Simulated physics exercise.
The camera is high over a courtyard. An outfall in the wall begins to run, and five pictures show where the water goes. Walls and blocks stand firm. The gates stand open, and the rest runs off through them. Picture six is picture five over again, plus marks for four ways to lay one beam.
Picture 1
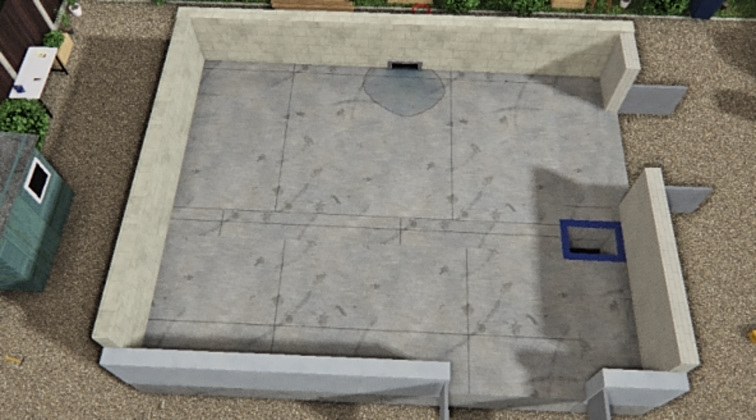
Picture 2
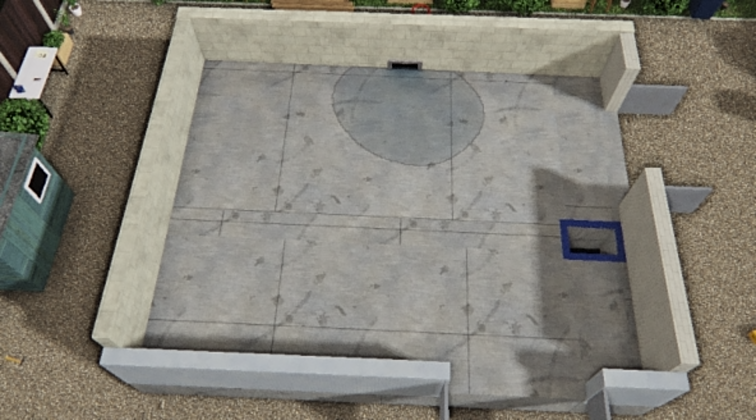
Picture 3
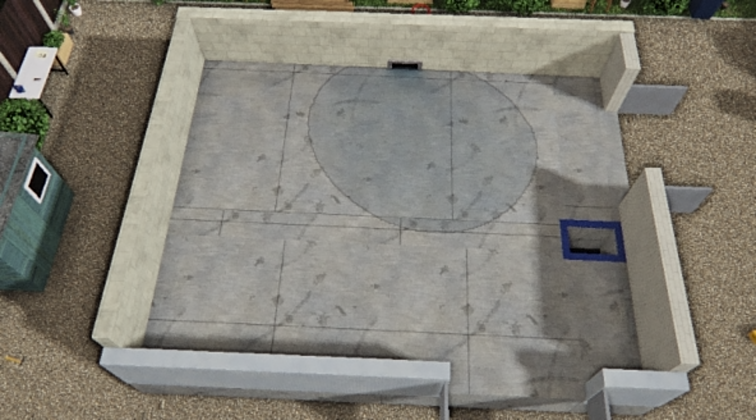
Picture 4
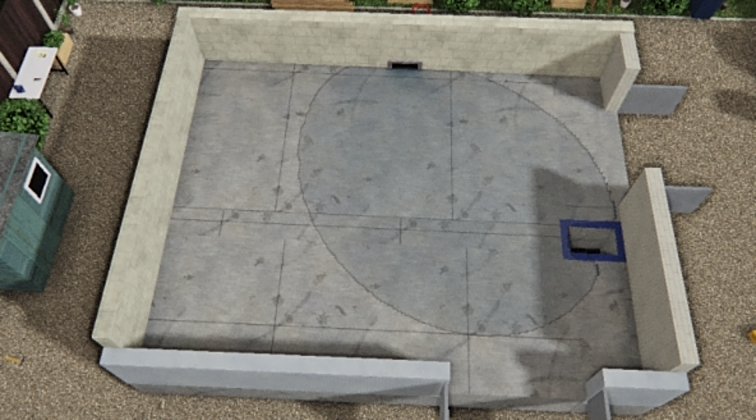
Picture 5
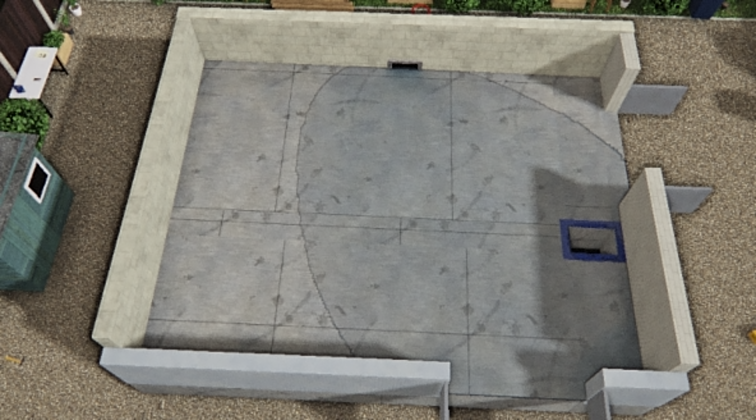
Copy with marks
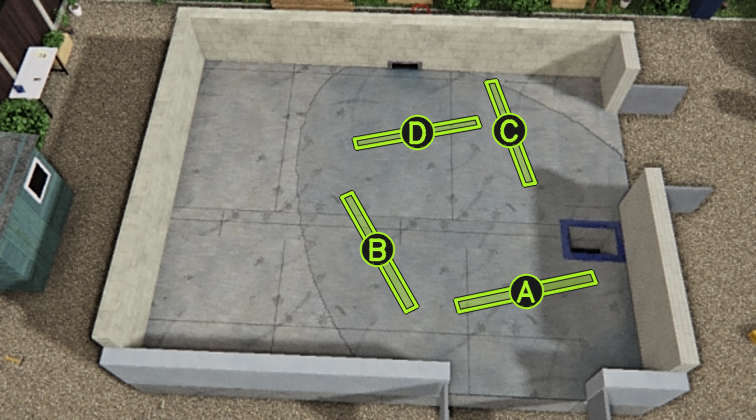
A dark wet patch spreads from the back wall across the courtyard, reaching a blue-edged drain.
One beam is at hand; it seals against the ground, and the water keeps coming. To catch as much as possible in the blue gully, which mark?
A works best here.
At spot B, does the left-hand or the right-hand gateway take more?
The left one.
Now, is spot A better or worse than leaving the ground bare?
Spot A is better.
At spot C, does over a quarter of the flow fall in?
No.
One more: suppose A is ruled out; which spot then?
Here it is spot B.
On the marked copy, A from (457, 305) to (593, 277); B from (346, 194) to (411, 309); C from (491, 81) to (530, 184); D from (355, 143) to (478, 122).
With A, about 53 % of the stream goes into the blue gully, about 47 % out by the gates.
With B, about 25 % of the stream goes into the blue gully, about 75 % out by the gates.
With C, about 17 % of the stream goes into the blue gully, about 83 % out by the gates.
With D, about 13 % of the stream goes into the blue gully, about 87 % out by the gates.
